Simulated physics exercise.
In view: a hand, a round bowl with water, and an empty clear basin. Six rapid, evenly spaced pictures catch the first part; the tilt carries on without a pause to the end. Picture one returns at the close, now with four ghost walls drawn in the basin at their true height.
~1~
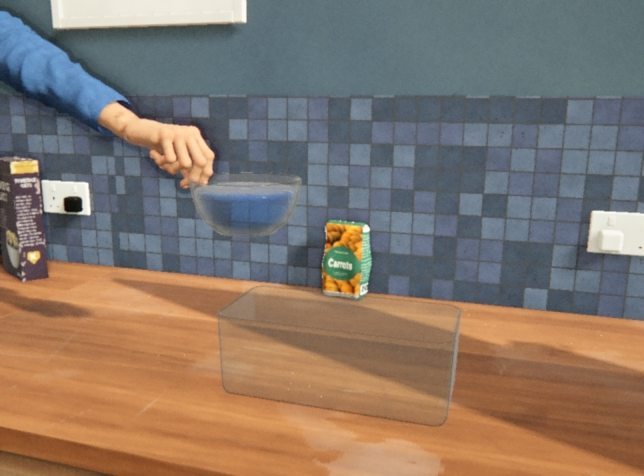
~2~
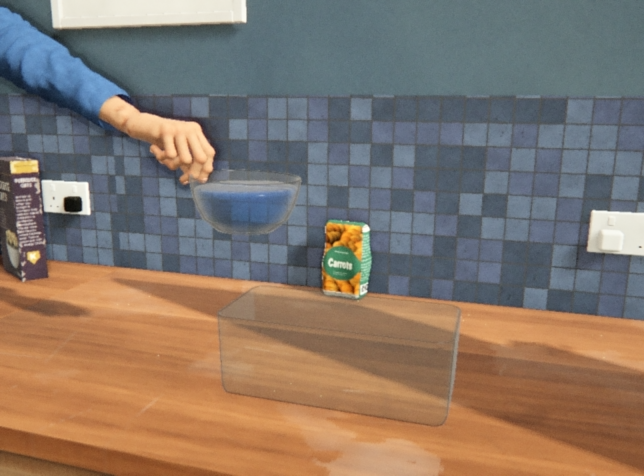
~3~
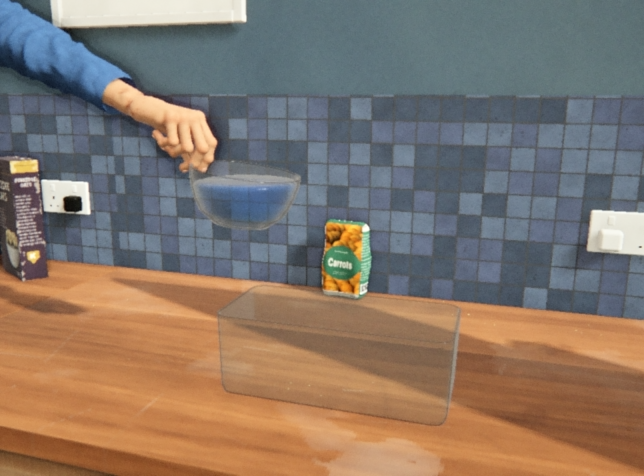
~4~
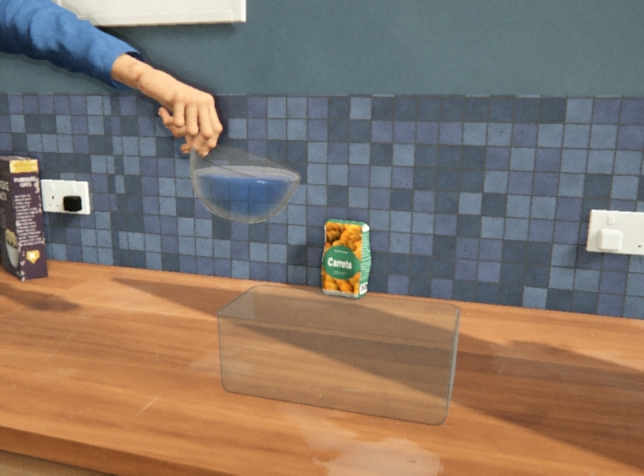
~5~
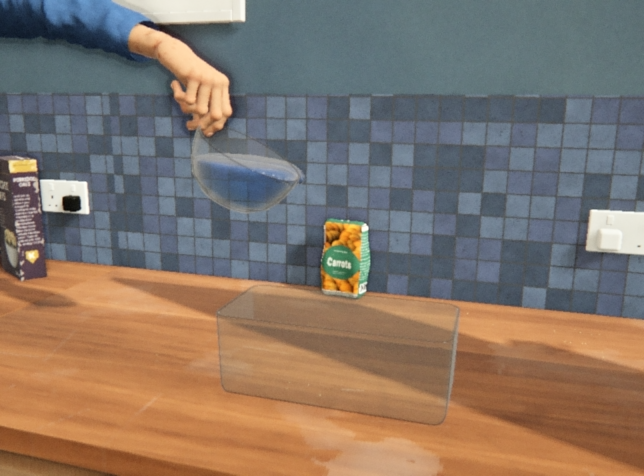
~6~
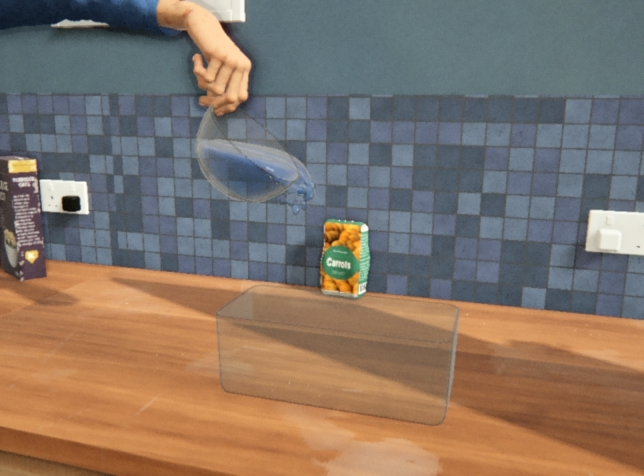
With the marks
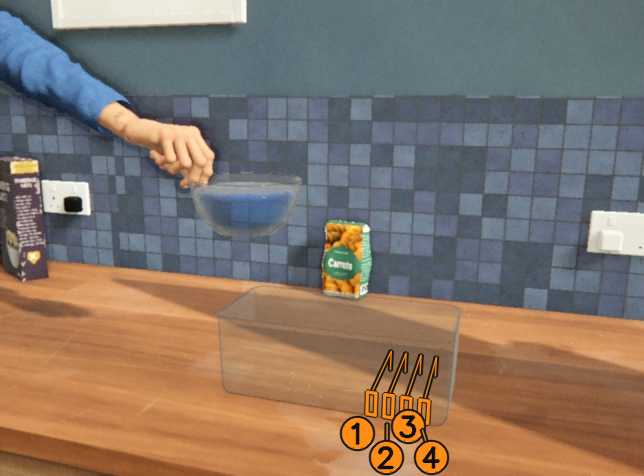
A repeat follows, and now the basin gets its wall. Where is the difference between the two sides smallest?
Use slot 1.
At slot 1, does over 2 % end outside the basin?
Yes, it does.
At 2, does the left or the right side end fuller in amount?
The left one.
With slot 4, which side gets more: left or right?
More ends on the left.
On the marked copy, 1 at (369, 421); 2 at (387, 423); 3 at (404, 426); 4 at (422, 429).
With 1, about 48 % ends left of the wall and 45 % right of it; 7 % is lost outside.
With 2, about 62 % ends left of the wall and 28 % right of it; 10 % is lost outside.
With 3, about 74 % ends left of the wall and 18 % right of it; 8 % is lost outside.
With 4, about 81 % ends left of the wall and 11 % right of it; 8 % is lost outside.
